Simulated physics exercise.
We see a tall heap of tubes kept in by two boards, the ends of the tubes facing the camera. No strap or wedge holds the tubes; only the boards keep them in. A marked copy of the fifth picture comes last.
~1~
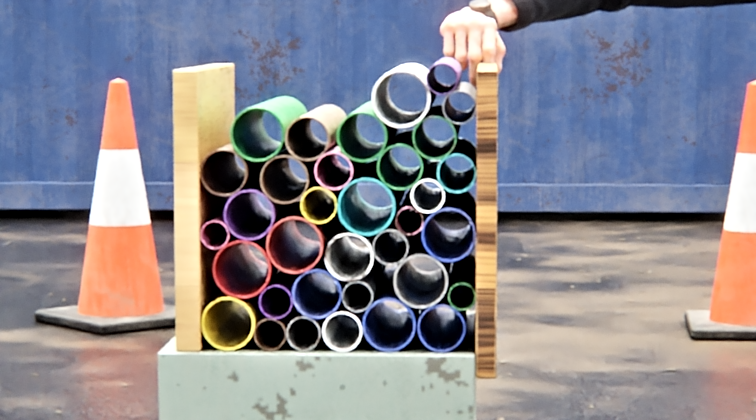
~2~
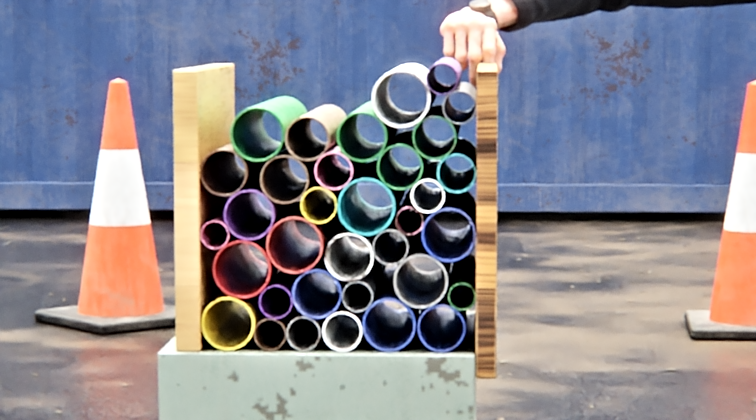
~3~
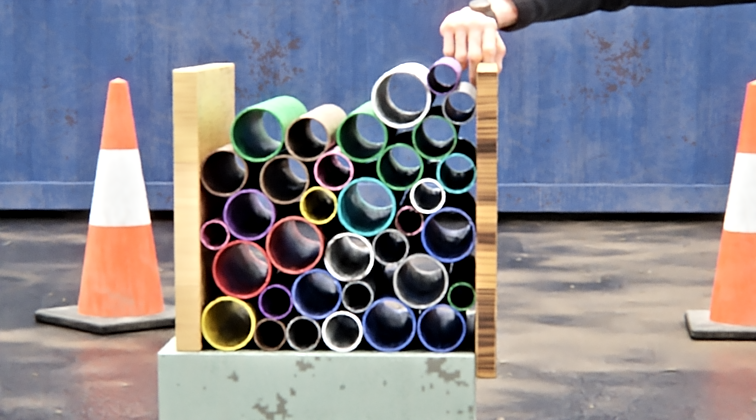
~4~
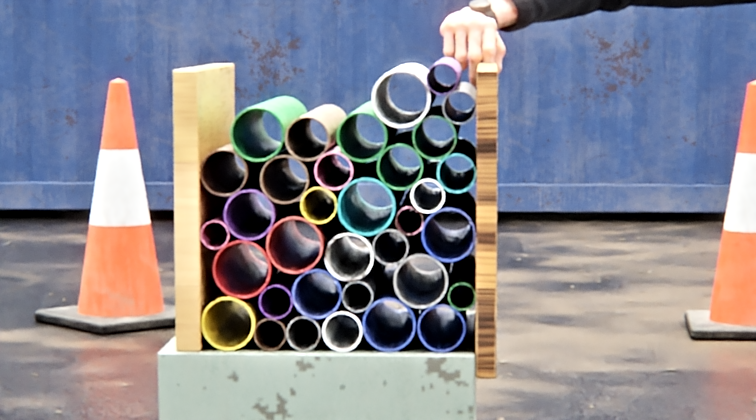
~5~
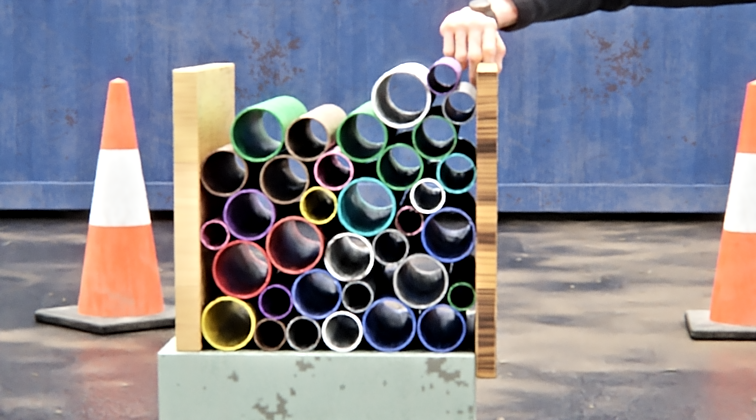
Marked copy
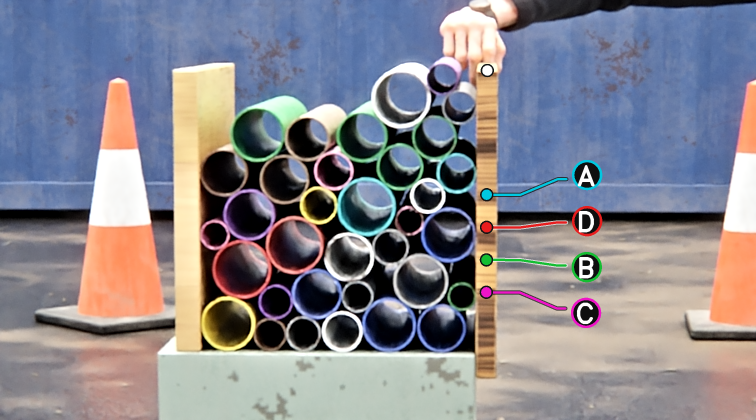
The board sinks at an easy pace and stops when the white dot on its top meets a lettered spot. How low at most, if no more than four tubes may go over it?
Mark A is as low as it can go.
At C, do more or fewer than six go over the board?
More than six.
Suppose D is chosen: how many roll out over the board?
It comes to five.
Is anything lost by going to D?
At D: Yes.
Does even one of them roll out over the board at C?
Yes.
On the copy, A at (487, 195); B at (487, 260); C at (487, 292); D at (487, 227); the white dot at (488, 71).
On A. First, top of the board (476, 130).
Then, top of the board (476, 194).
Finally, top of the board (476, 194), two out over the board.
By contrast, B more than four out over the board; C more than four out over the board; D five out over the board.
